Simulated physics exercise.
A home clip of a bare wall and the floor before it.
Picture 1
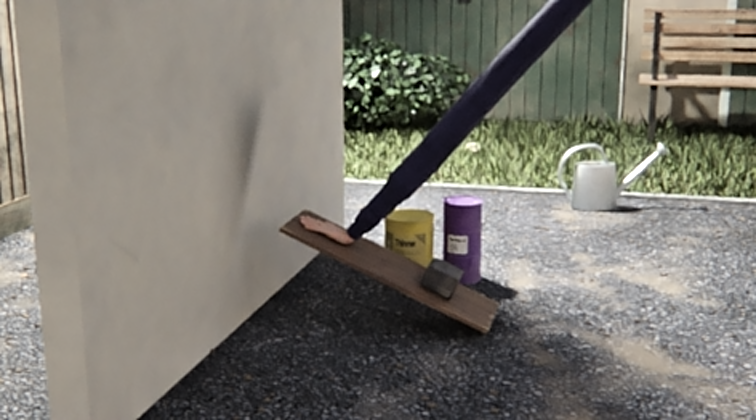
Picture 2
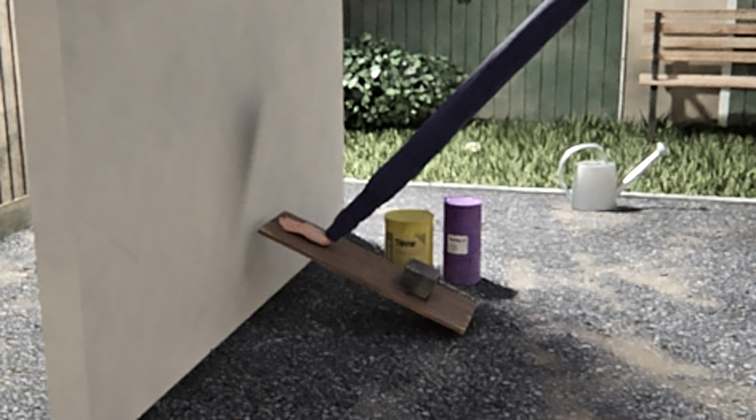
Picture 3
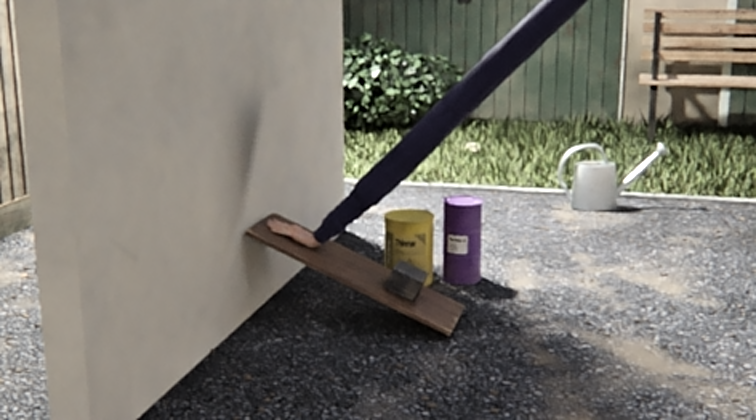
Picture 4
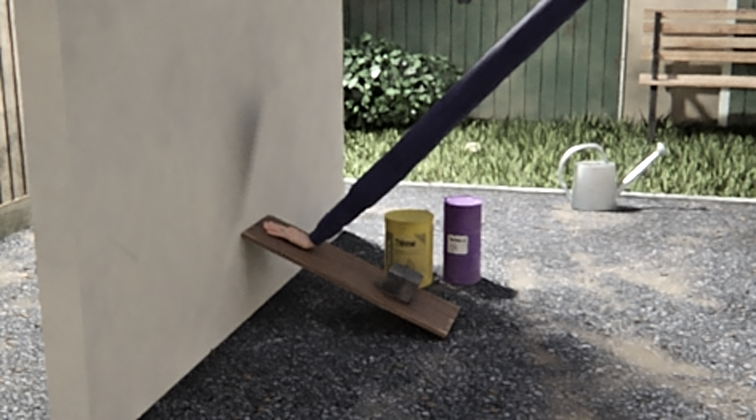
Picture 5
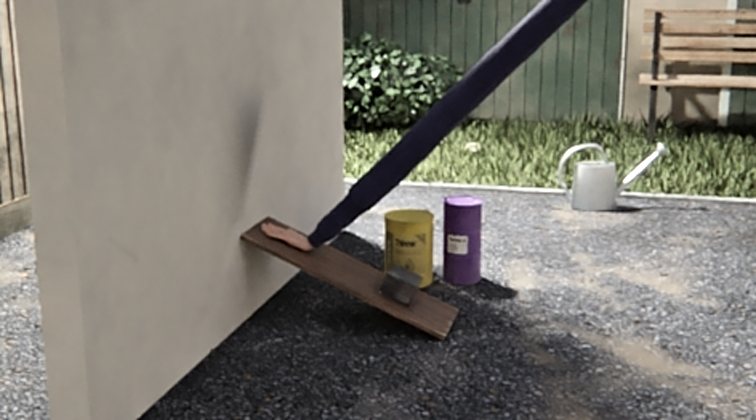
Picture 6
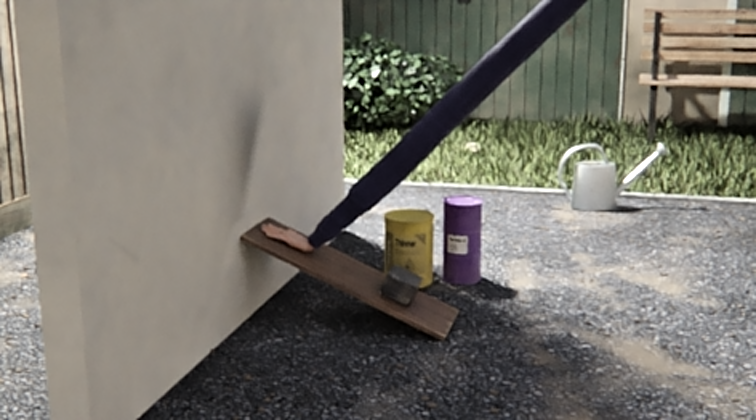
To begin with, a dark-sleeved arm holds a tilted brown board, with a small dark block on it, near a bare wall beside yellow and purple canisters. The hand moves the board a short way left until its upper end leans on the wall, then keeps holding it there, almost still.
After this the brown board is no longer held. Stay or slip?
Outcome: The board slides down.
Then, 1.70 s after the last picture, brown board 3° lower than it was left near (354, 282).
Then, 2.20 s after the last picture, brown board 16° lower than it was left near (359, 305).
Then, 2.30 s after the last picture, brown board 23° lower than it was left near (361, 315).
At rest, moved from the start, brown board; the other 2 in place. Seen from the same camera at the end, brown board near (362, 318). The board slips out.
